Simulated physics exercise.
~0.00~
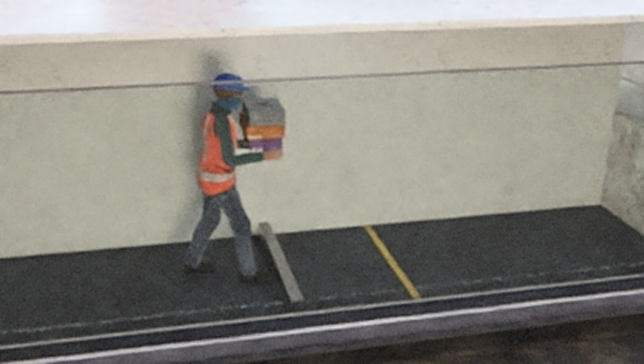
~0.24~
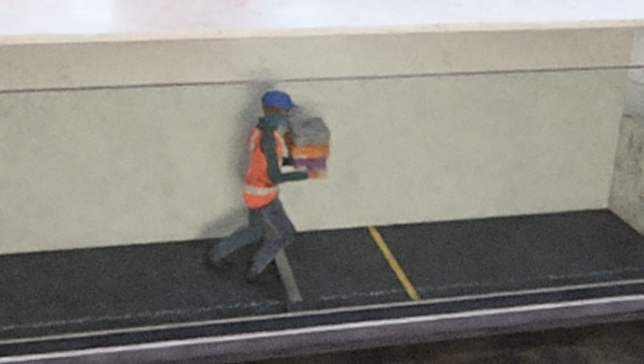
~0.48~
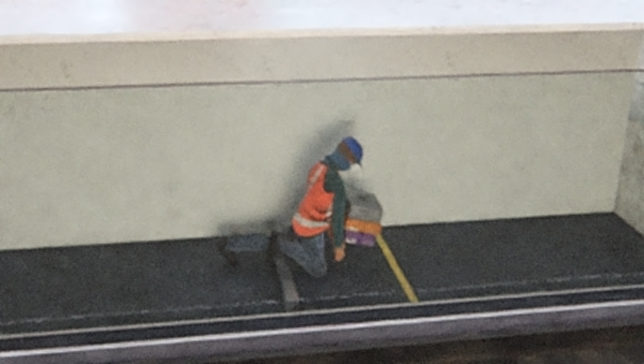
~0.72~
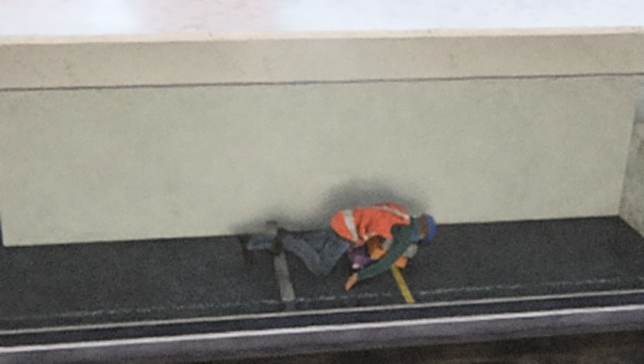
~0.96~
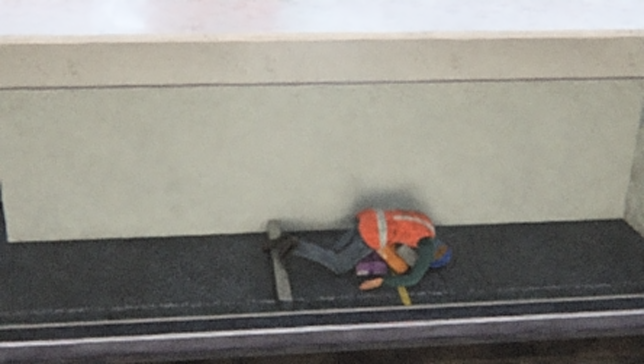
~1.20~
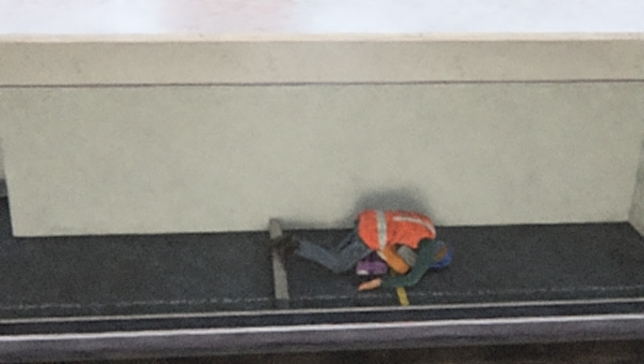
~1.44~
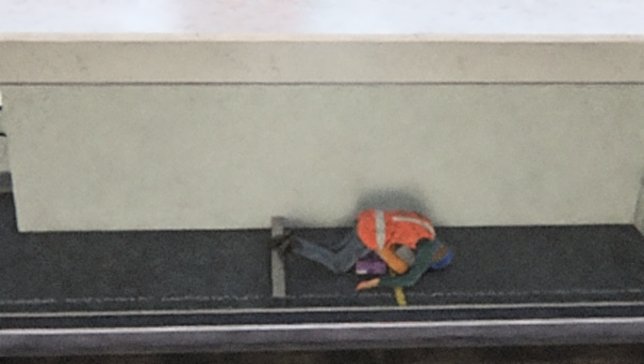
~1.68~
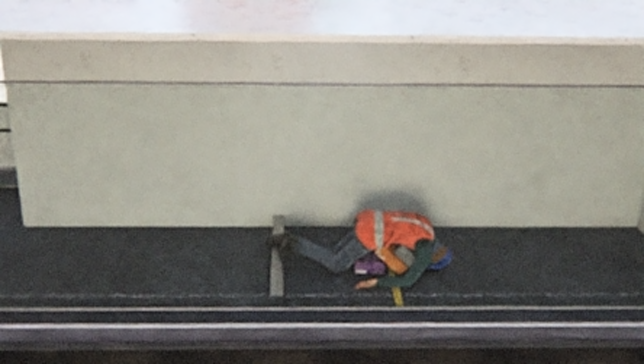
A worker carrying stacked boxes trips over a floor rail and falls across a yellow line.
